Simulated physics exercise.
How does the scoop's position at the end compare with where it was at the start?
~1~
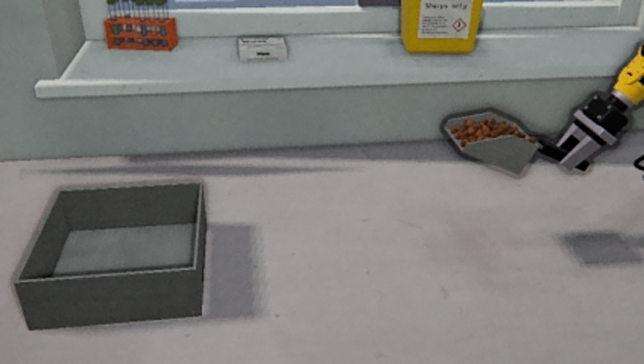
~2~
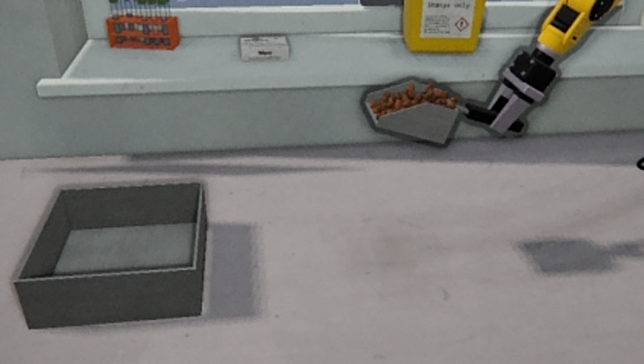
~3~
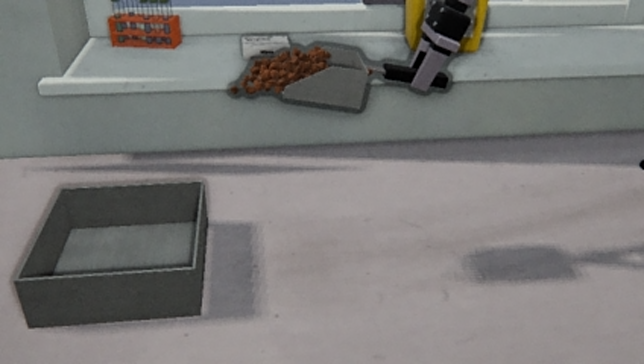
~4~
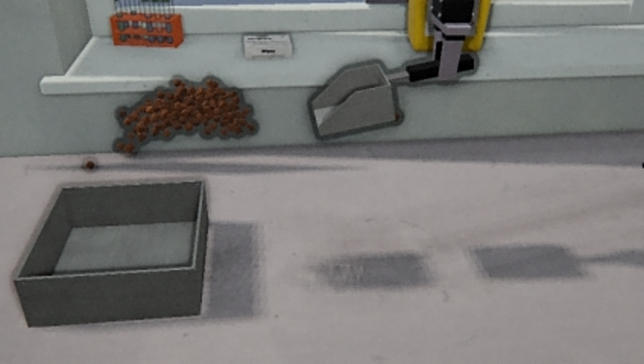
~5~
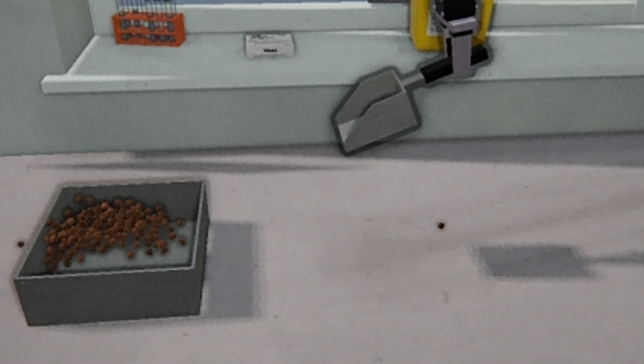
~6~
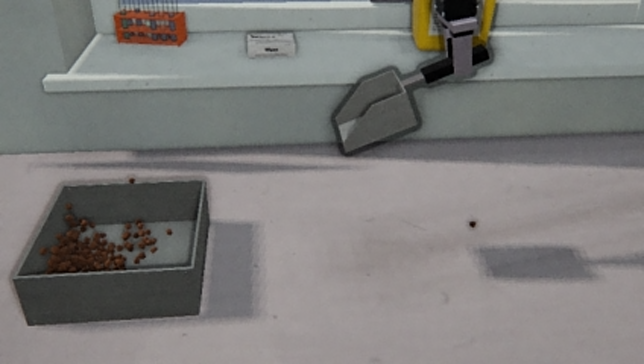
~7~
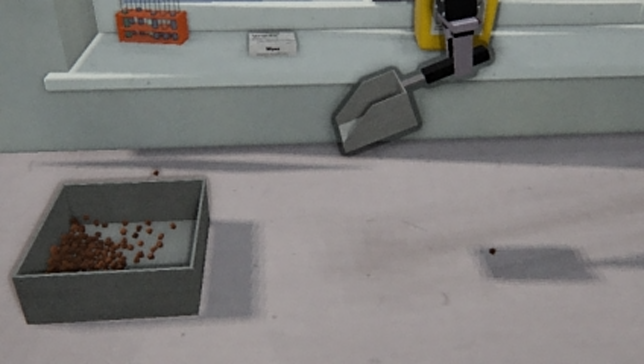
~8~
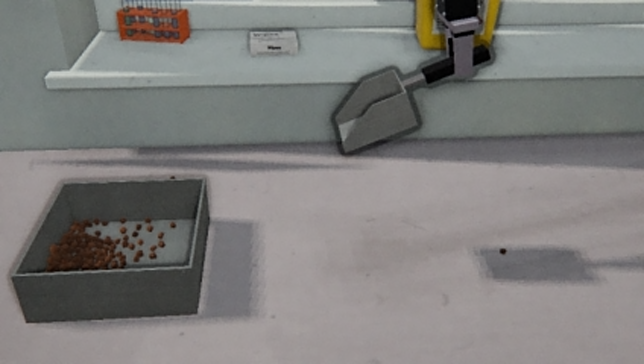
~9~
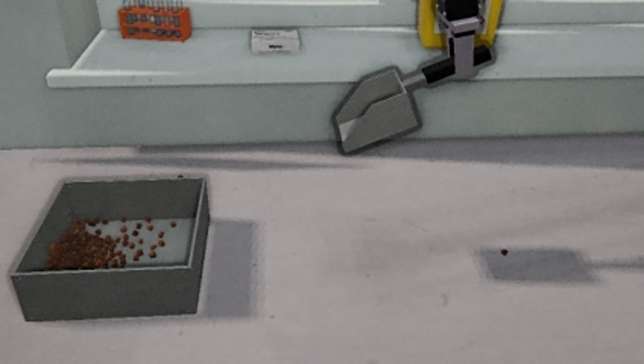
At the end the scoop is further left and a little higher in view than at the start, having begun towards the right side.
Robot gripper swinging a scoop leftward and flinging brown pellets into an open grey bin, a few strays settling outside.
